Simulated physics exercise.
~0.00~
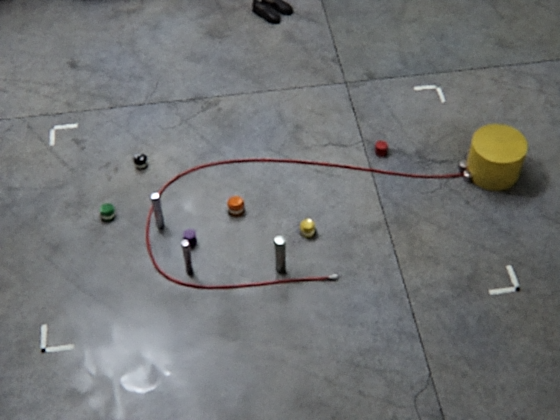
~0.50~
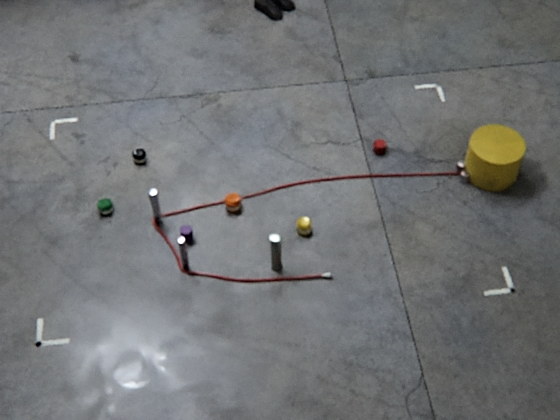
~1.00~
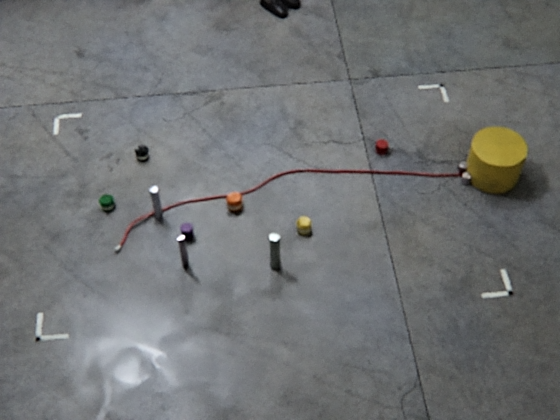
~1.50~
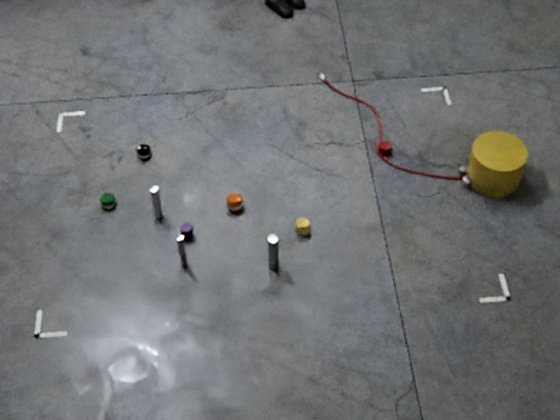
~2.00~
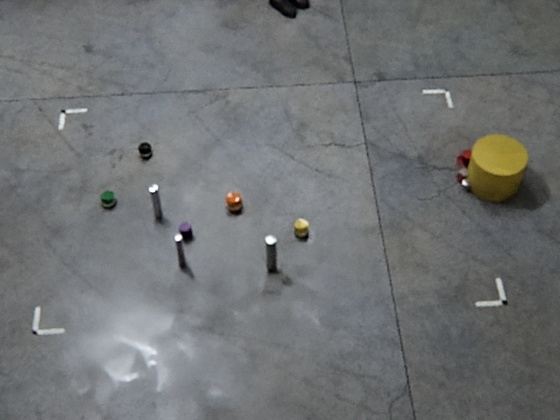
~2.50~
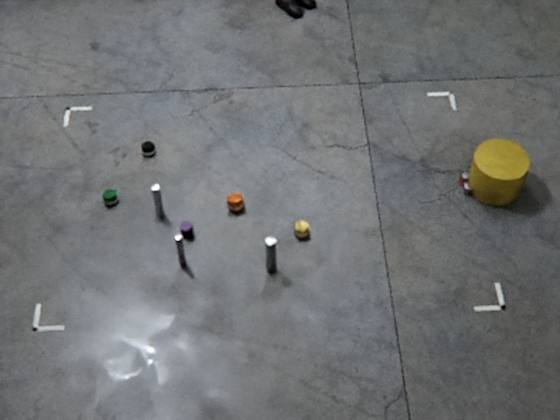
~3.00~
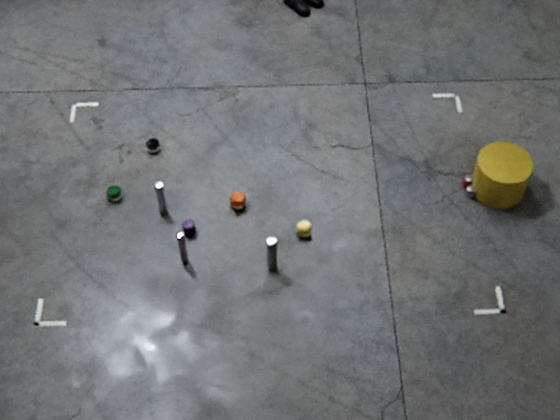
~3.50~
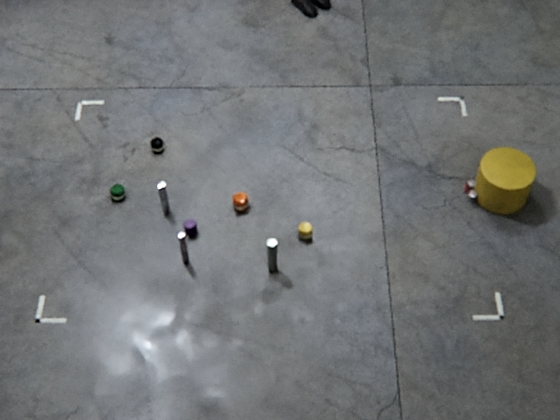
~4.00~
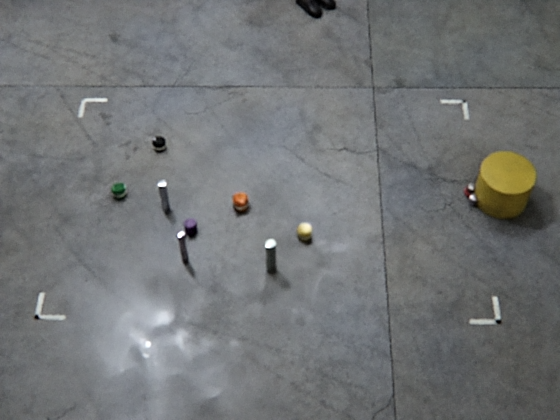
On a grey concrete floor marked by white tape corners, a red lead runs left from a yellow reel, loops around upright metal posts and ends near the middle. Small coloured containers sit around it. The lead draws tight against the posts, then its free end slips around them and trails past the orange jar. It pulls back toward the reel, its tip swinging up beyond the red tub. The red tub is then beside the reel, and lead and tub mostly disappear there. The other containers and posts remain in place as the view drifts slightly.
